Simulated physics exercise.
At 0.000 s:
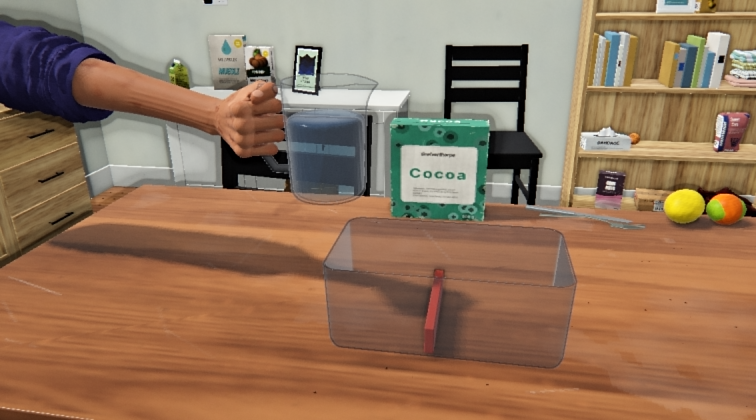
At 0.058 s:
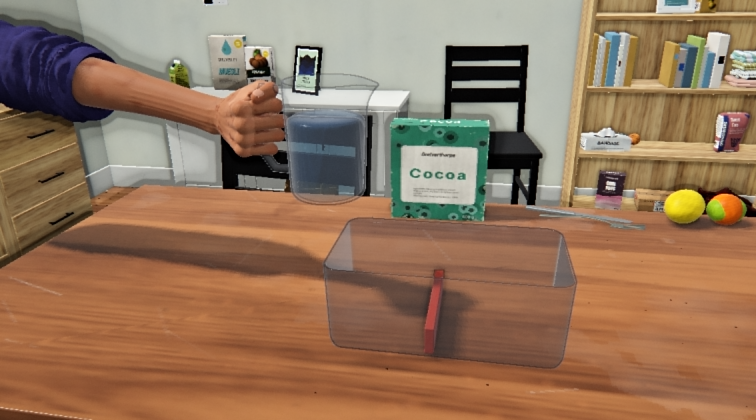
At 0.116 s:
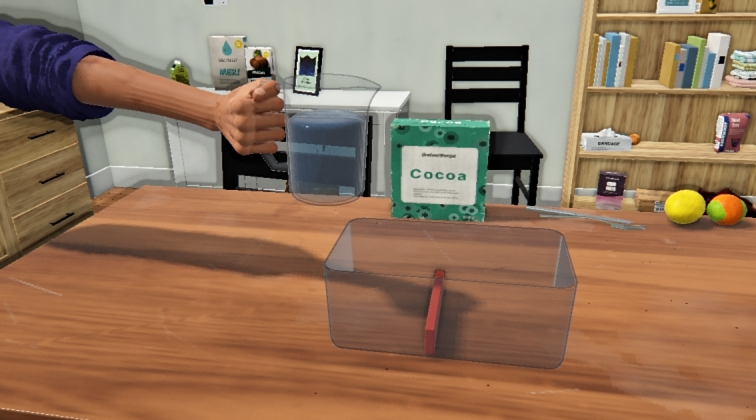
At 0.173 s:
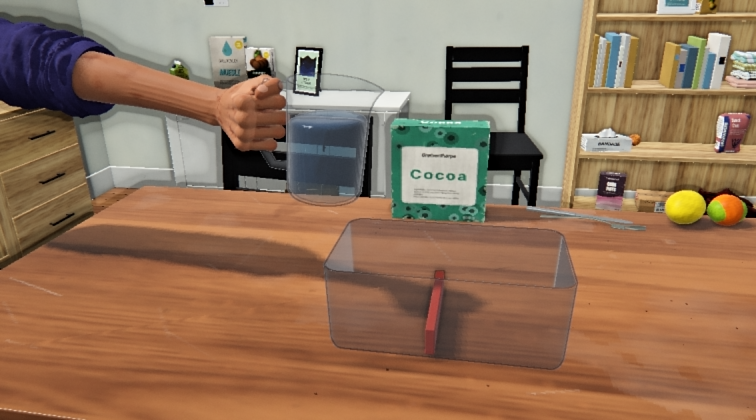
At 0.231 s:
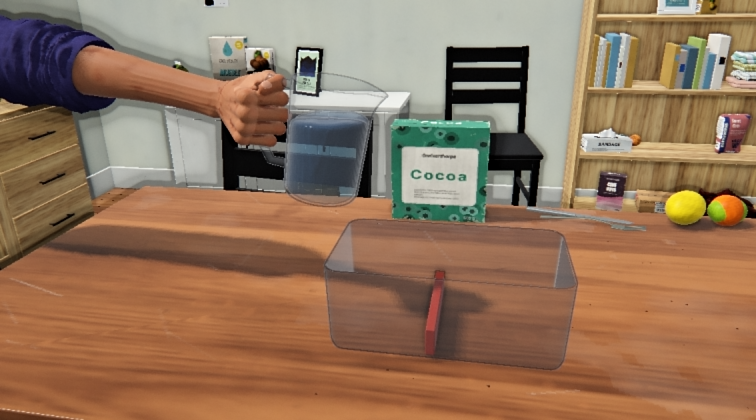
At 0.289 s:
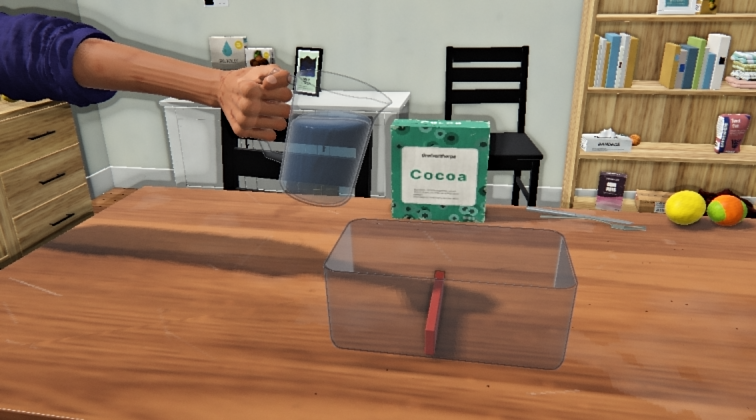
In this clip, a hand holds a clear jug of blue liquid above a wooden table, left of an empty transparent basin with a red piece by its wall, and gradually tilts the jug slightly to the right.
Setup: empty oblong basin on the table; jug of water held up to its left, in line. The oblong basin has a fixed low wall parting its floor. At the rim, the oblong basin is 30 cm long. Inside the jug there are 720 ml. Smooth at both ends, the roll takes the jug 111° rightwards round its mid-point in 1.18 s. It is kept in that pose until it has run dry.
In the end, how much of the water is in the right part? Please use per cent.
Roughly 59 percent is in the right part.
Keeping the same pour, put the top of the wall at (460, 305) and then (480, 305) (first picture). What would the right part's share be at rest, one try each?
I'd say 15 percent on the first go, 15 percent on the next.
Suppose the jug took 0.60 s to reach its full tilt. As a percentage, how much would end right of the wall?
In that case, some 40 percent.
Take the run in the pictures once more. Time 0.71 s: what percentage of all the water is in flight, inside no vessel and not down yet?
Roughly 9 percent.
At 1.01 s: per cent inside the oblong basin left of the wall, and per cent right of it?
Near 10 on the left, 36 on the right.
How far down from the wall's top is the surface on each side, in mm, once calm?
Looks like roughly 24 mm on the left and roughly 22 mm on the right.
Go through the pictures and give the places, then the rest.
In the first frame, tilt 0°; pouring edge (378, 83); surface from (290, 115) to (364, 117); the oblong basin's rim runs from (337, 242) to (569, 257); the wall's top is at (435, 298).
In the second frame, tilt 1°; pouring edge (379, 84); surface from (291, 116) to (365, 117).
In the third frame, tilt 3°; pouring edge (381, 86); surface from (292, 115) to (366, 118).
In the fourth frame, tilt 6°; pouring edge (384, 90); surface from (293, 116) to (367, 119).
In the fifth frame, tilt 10°; pouring edge (388, 95); surface from (294, 118) to (369, 120).
In the sixth frame, tilt 16°; pouring edge (392, 102); surface from (294, 122) to (372, 120).
By 0.71 s the tilt is 72° and 91 per cent is still to pour, 0 is left of the wall and 0 right of it.
By 1.01 s the tilt is 106° and 32 per cent is still to pour, 10 is left of the wall and 37 right of it.
By 1.33 s the tilt is 111° and 1 per cent is still to pour, 38 is left of the wall and 58 right of it.
By 1.68 s the tilt is 111° and 0 per cent is still to pour, 41 is left of the wall and 59 right of it.
At rest 41 per cent lies left of the wall, 59 right of it and 1 outside.
